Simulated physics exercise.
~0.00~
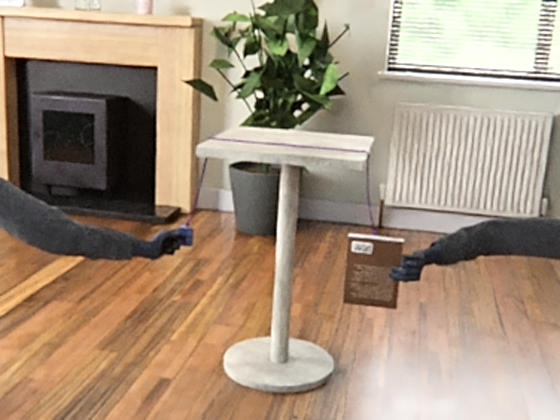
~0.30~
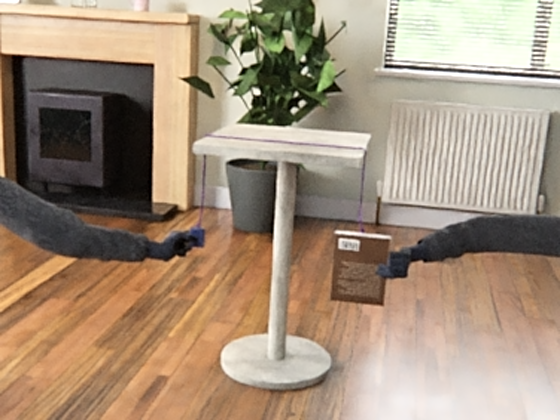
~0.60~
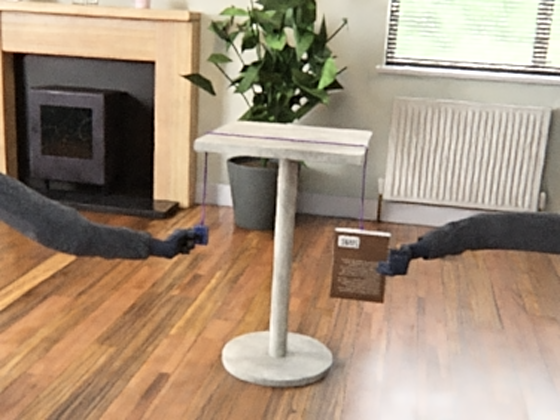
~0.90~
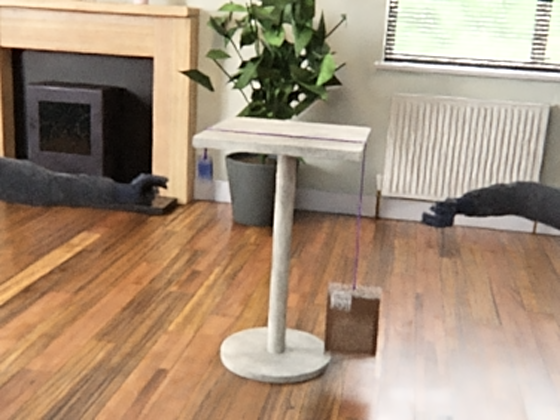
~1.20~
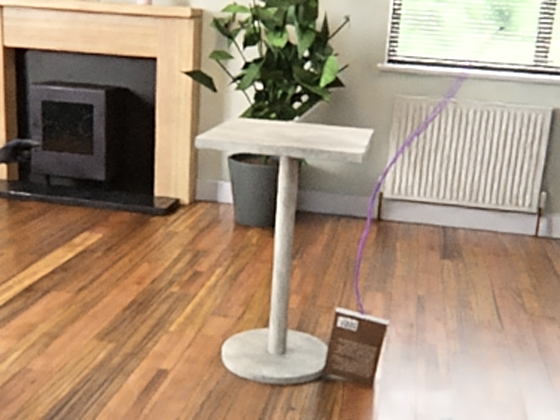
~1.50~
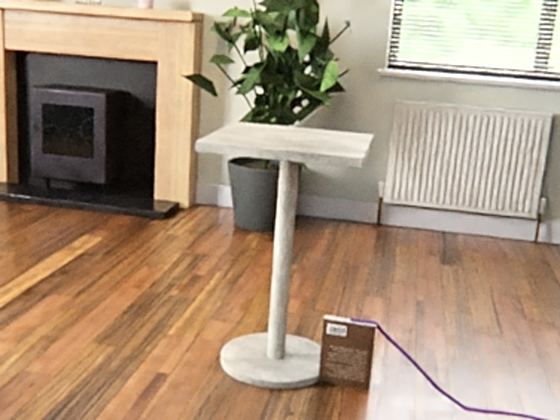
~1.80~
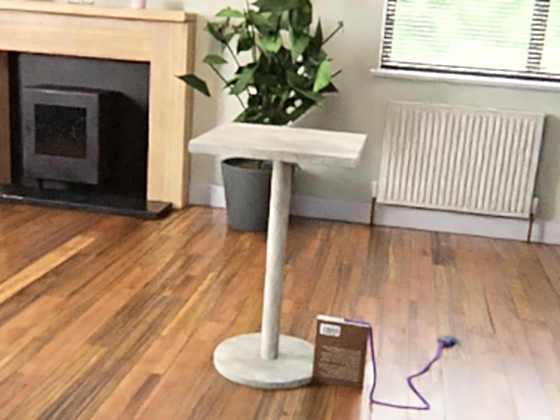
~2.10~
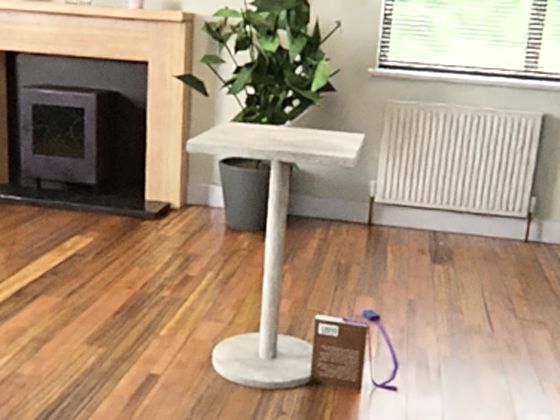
Two hands releasing a small blue box and a brown book joined by purple ribbon, both ending on the floor at right.
